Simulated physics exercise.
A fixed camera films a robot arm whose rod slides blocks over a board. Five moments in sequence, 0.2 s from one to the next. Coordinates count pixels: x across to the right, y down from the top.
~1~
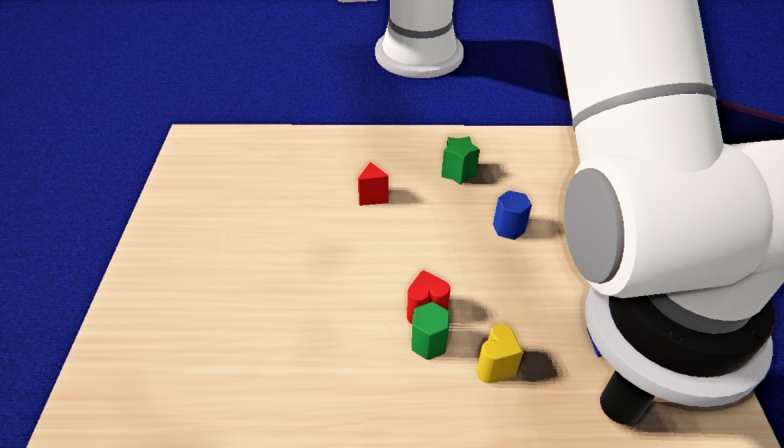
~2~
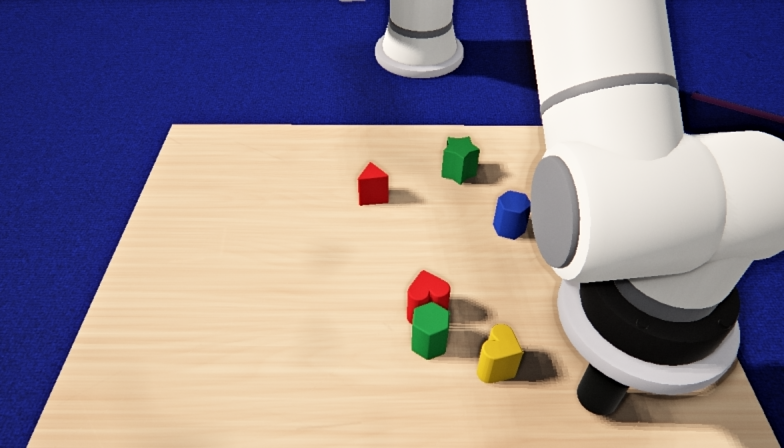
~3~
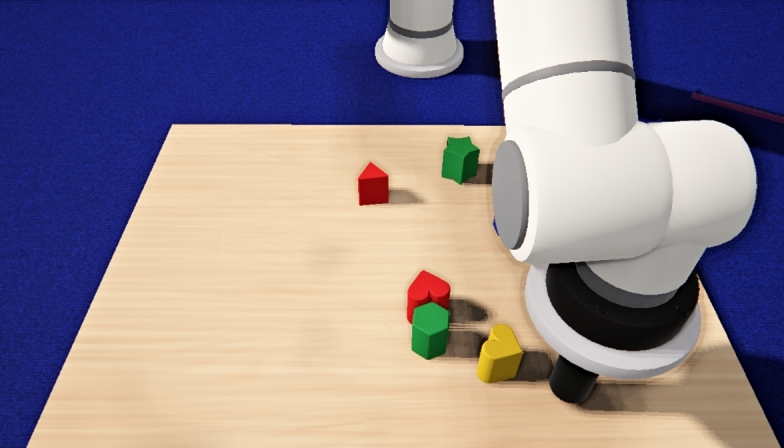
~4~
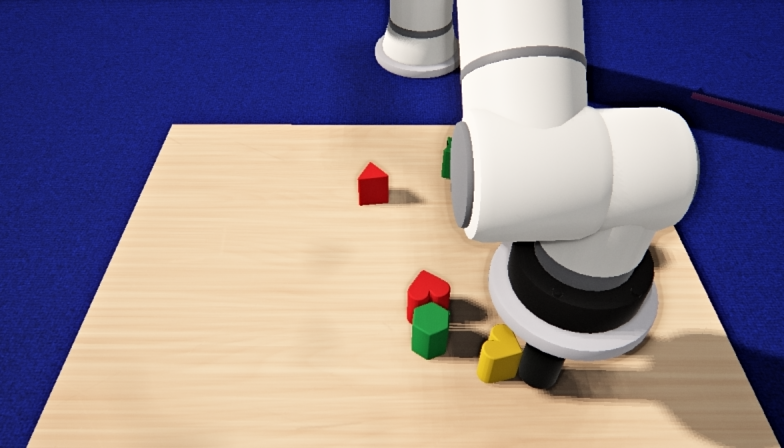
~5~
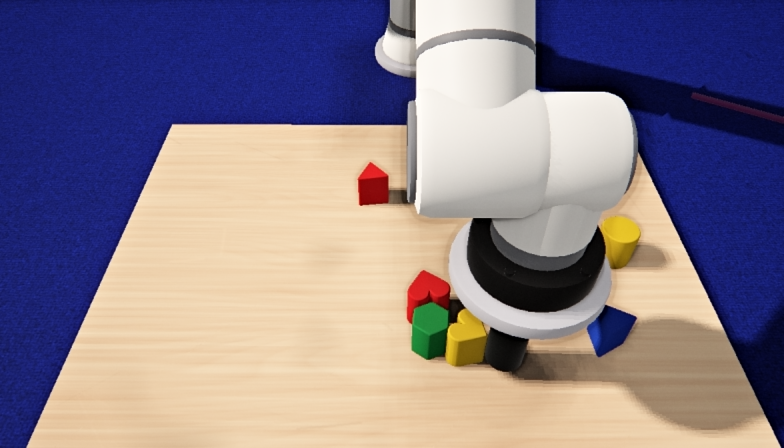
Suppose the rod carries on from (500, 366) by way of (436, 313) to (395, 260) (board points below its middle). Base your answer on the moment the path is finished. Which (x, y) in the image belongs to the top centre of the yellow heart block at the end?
Put as a pixel place, it's (404, 294).
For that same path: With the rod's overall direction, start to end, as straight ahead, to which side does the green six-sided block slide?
With start-to-end as forward, it shifts left.
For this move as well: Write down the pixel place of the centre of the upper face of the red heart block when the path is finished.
It will likely be found at (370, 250).
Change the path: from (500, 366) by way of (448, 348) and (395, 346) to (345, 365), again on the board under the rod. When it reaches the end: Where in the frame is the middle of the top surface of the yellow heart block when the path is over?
I think it will end close to (322, 315).
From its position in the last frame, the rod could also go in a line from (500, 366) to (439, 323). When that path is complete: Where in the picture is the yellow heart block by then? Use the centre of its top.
The centre of its top will be at (406, 301).
The first path, step by step. One third of the way, rod (457, 321); red heart block (422, 283), turned 25° clockwise; green six-sided block (388, 316); yellow heart block (422, 309), turned 60° anticlockwise.
Two thirds of the way, rod (421, 284); red heart block (384, 261), turned 15° anticlockwise; green six-sided block (380, 319); yellow heart block (404, 294).
At the end, rod (395, 249); red heart block (370, 250), turned 95° anticlockwise; green six-sided block (380, 319); yellow heart block (404, 294), turned 130° anticlockwise.
